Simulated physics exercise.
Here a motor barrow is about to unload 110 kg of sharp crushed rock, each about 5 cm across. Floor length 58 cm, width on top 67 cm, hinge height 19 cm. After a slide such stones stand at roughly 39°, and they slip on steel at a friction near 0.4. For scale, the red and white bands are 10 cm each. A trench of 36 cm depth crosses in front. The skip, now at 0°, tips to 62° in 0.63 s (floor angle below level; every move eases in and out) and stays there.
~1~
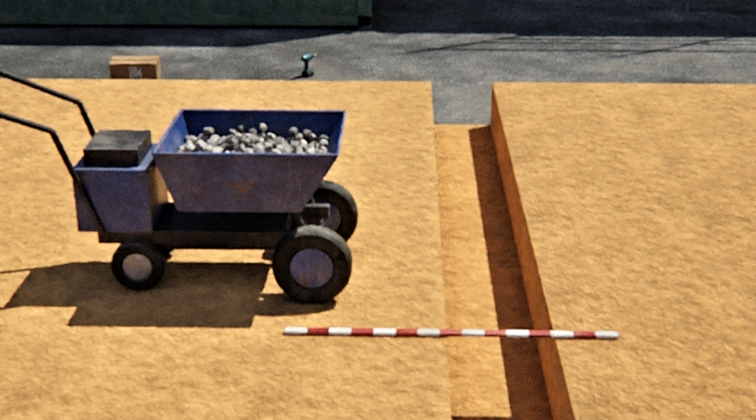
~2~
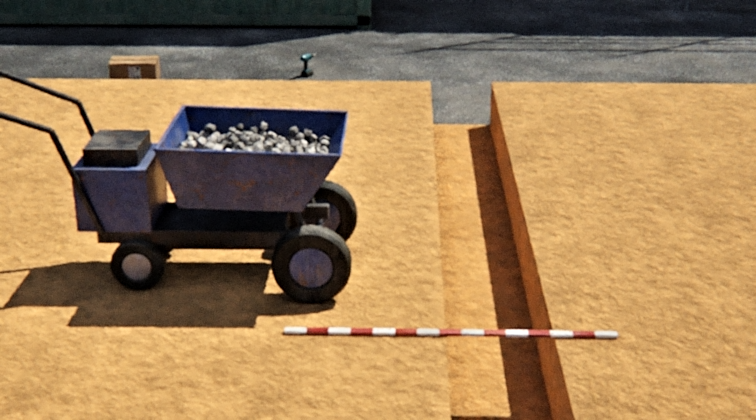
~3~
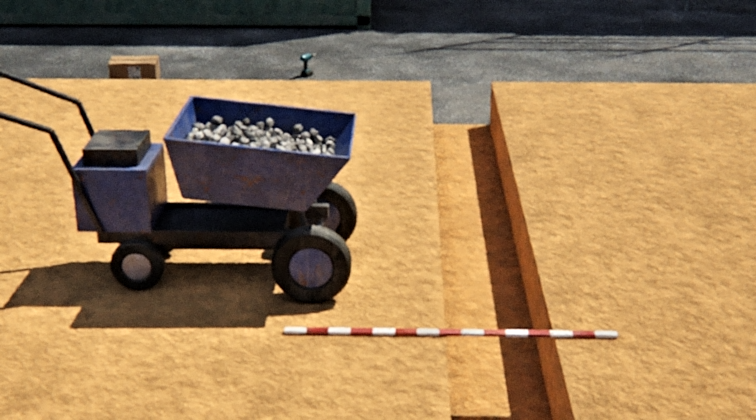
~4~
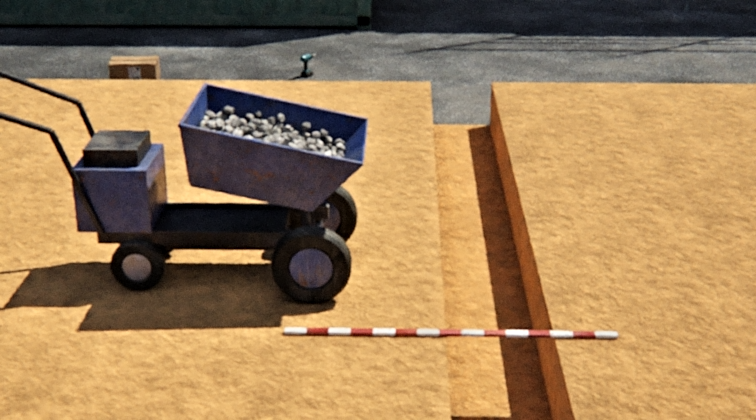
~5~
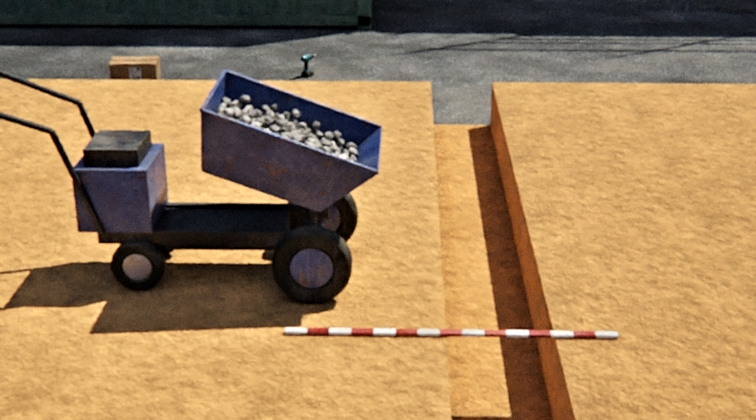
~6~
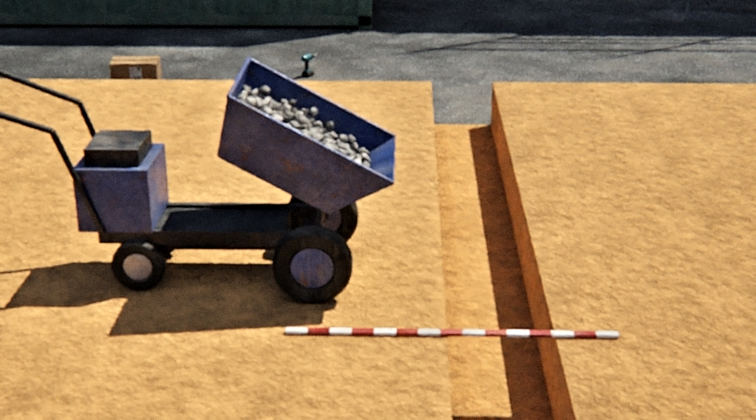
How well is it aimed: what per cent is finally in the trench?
Close to 43 in a hundred.
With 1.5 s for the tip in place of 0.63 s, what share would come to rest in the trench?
In that case some 20 per cent.
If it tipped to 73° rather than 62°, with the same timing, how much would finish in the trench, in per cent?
Then about 80 per cent.
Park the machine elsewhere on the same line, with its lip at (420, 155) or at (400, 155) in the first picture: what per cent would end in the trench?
First some 10, then 20 per cent.
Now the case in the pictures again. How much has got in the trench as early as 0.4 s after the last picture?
About 5 per cent by then.
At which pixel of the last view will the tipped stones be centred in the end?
Around (505, 336).
Then, 0.2 s after the last picture the floor is at 52°, 100 % in the skip; the foremost stones are at (394, 197).
Then, 0.4 s after the last picture the floor is at 62°, 96 % in the skip, 1 % short of the trench, 4 % in the trench; the foremost stones are at (472, 246).
Then, 0.8 s after the last picture the floor is at 62°, 62 % in the skip, 1 % short of the trench, 37 % in the trench; the foremost stones are at (536, 339).
Then, 2.7 s after the last picture the floor is at 62°, 57 % in the skip, 43 % in the trench; the foremost stones are at (534, 328).
